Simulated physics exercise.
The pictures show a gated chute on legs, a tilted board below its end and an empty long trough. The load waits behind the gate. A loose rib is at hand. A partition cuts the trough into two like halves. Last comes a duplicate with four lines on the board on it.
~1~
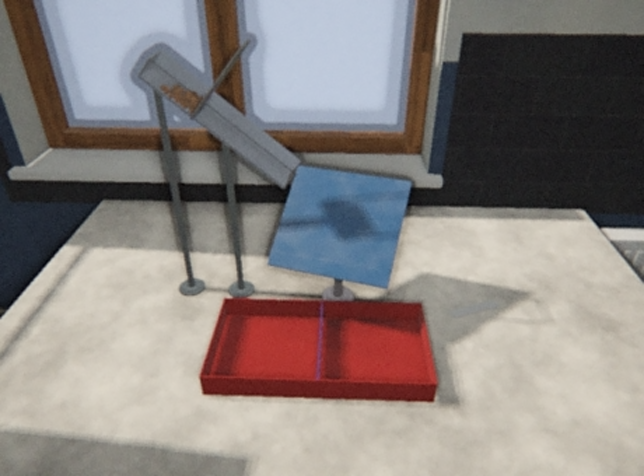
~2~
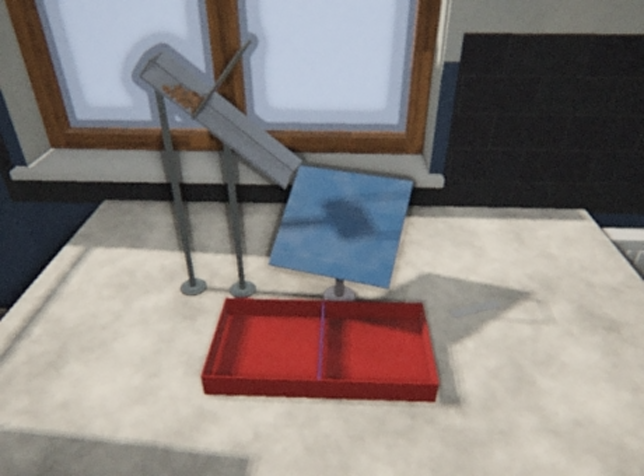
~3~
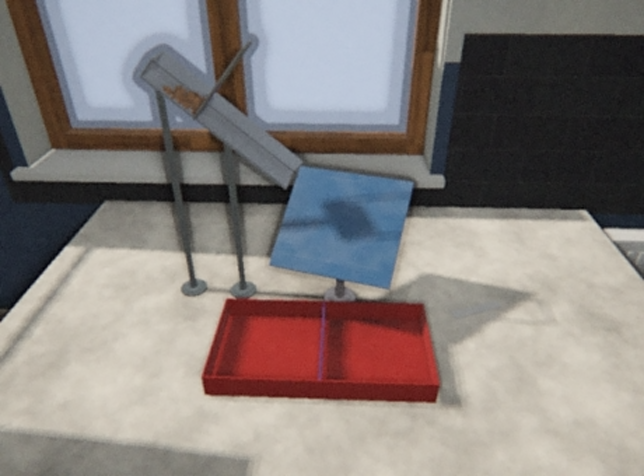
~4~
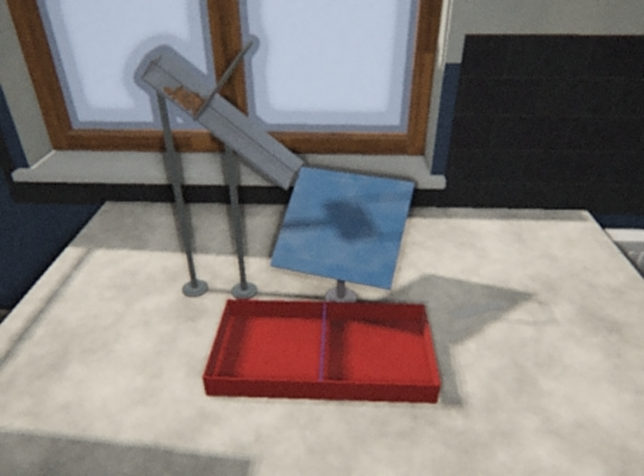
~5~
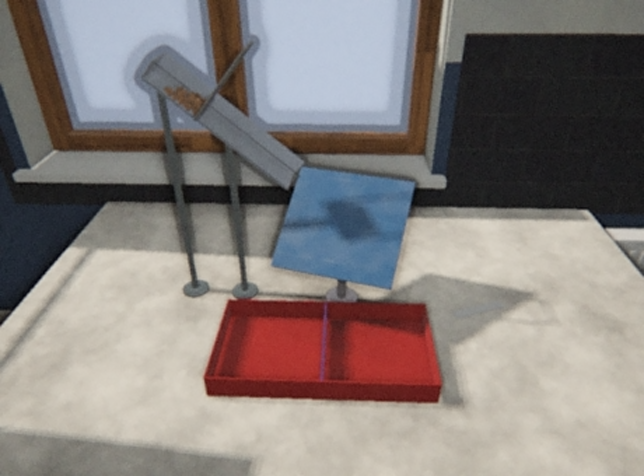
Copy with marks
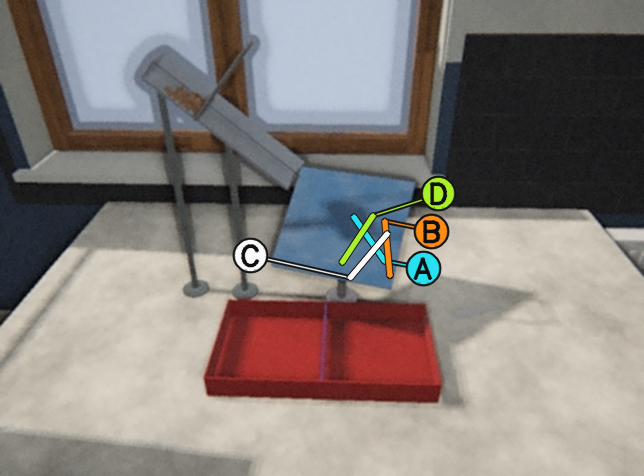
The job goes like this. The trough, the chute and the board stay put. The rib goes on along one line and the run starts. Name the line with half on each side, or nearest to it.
The answer is line C.
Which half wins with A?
The right half.
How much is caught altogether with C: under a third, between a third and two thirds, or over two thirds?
Over two thirds.
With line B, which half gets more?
Right.
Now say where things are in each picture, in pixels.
In the first picture, load behind the gate at (188, 102), roasted chickpeas; lip of the chute at (287, 182), sloping fairly steeply.
In the second picture, middle of the board at (341, 223), tilted fairly steeply; middle of its low edge at (326, 276); of its high edge at (355, 173).
In the third picture, front corners of the trough at (202, 377) and (439, 384); front end of its middle wall at (319, 381).
In the fourth picture, middle of the load at (191, 103); lip at (289, 183).
In the fifth picture, middle of the load at (191, 103); lip at (290, 183).
On the marked copy, line A from (353, 216) to (384, 261); line B from (384, 221) to (389, 275); line C from (387, 233) to (350, 277); line D from (373, 215) to (342, 262).
Choosing A, of what is caught, about a quarter in the left half, most in the right.
Choosing B, of what is caught, a small part in the left half, most in the right.
Choosing C, of what is caught, about half in the left half, about half in the right.
Choosing D, of what is caught, most in the left half, about a quarter in the right.
